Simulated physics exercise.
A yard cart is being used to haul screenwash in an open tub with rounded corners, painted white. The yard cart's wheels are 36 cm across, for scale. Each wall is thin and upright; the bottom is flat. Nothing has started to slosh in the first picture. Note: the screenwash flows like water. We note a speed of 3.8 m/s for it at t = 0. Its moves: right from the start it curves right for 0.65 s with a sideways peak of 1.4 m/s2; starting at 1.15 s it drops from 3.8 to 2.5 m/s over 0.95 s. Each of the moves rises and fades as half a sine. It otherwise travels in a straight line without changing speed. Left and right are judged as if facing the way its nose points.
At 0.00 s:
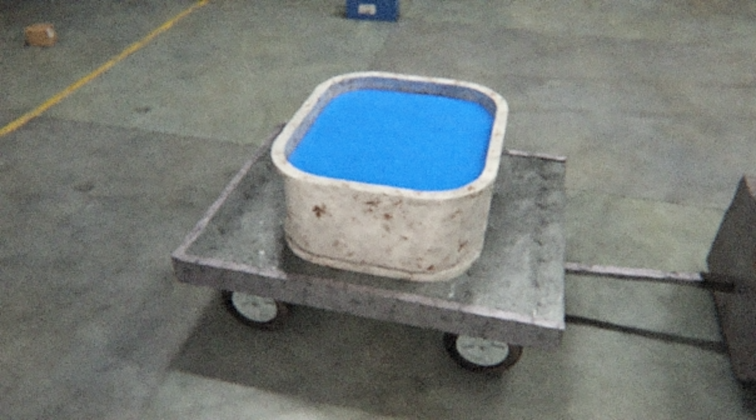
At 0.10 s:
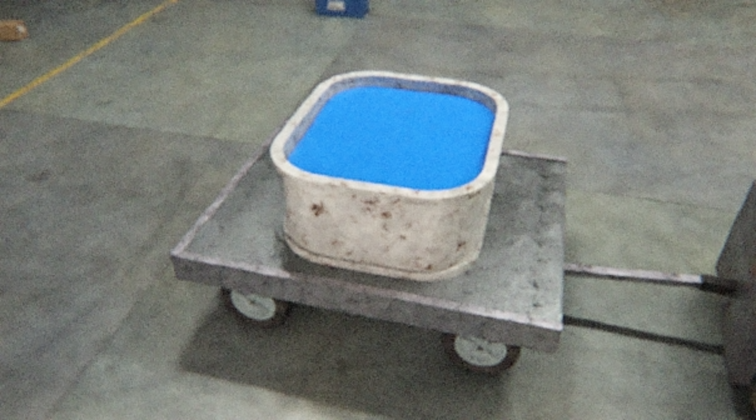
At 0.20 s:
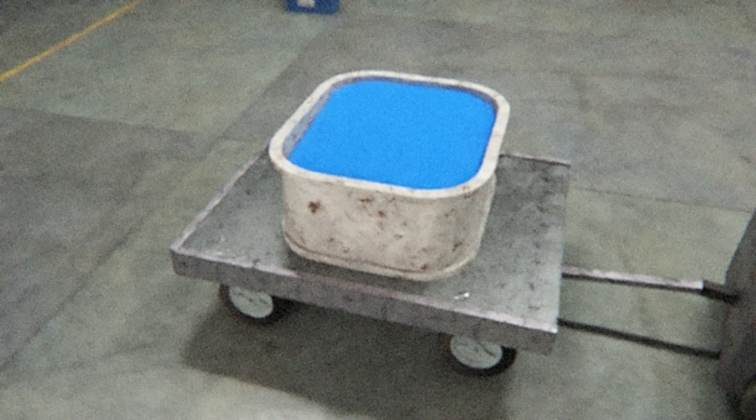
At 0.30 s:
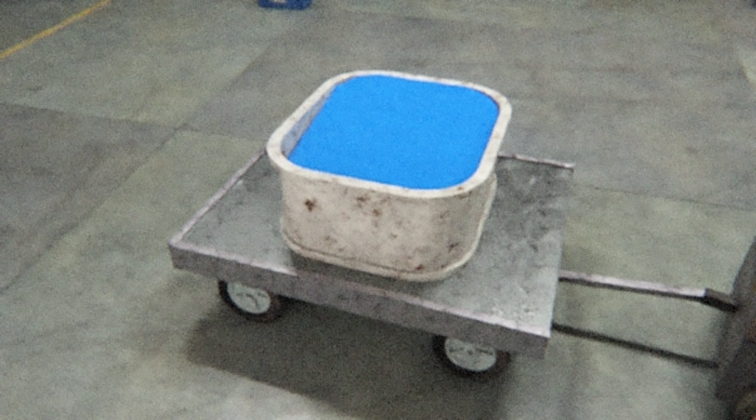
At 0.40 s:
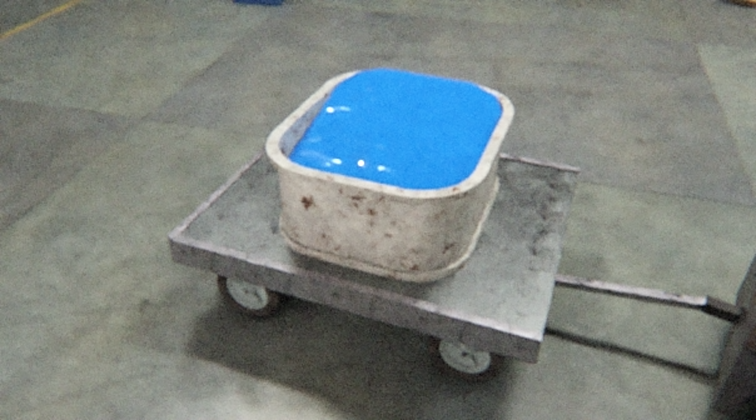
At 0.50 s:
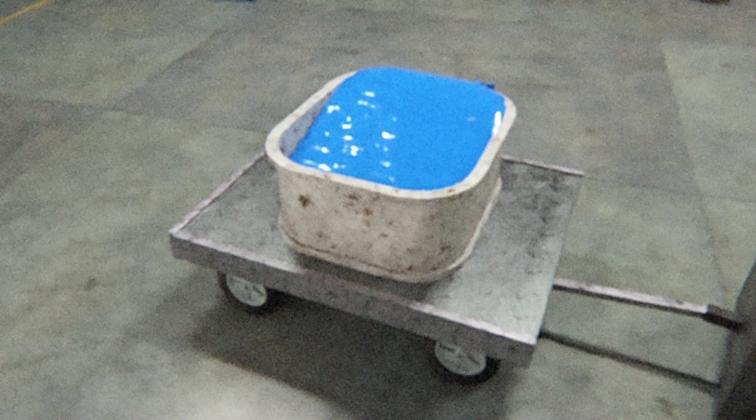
A flat cart carrying a white, round-cornered tub of bright blue liquid rolled along a concrete floor, curving toward the viewer, as the liquid's flat surface climbed toward the far side and began to glint.
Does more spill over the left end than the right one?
No, the right one overflows more.
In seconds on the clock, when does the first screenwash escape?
Near 0.7 s.
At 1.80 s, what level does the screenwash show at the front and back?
The level sits near 50 cm in front and near 24 cm behind.
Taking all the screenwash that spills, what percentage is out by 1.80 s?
About 20 percent, give or take.
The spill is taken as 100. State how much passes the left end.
Roughly 10 percent.
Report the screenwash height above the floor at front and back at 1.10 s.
Approx. 38 cm front, approx. 36 cm back.
After 1.10 s the surface is 37 cm up at the front and 36 cm at the back; 1 per cent is out, over the far side.
After 1.80 s the surface is 50 cm up at the front and 24 cm at the back; 2 per cent is out, over the far side and the near side.
After 2.60 s the surface is 25 cm up at the front and 41 cm at the back; 7 per cent is out, over the right end and the far side, a little elsewhere.
After 5.09 s 9 per cent is out, over the right end and the far side, a little elsewhere; the right end has passed 5 per cent and the left end 1.
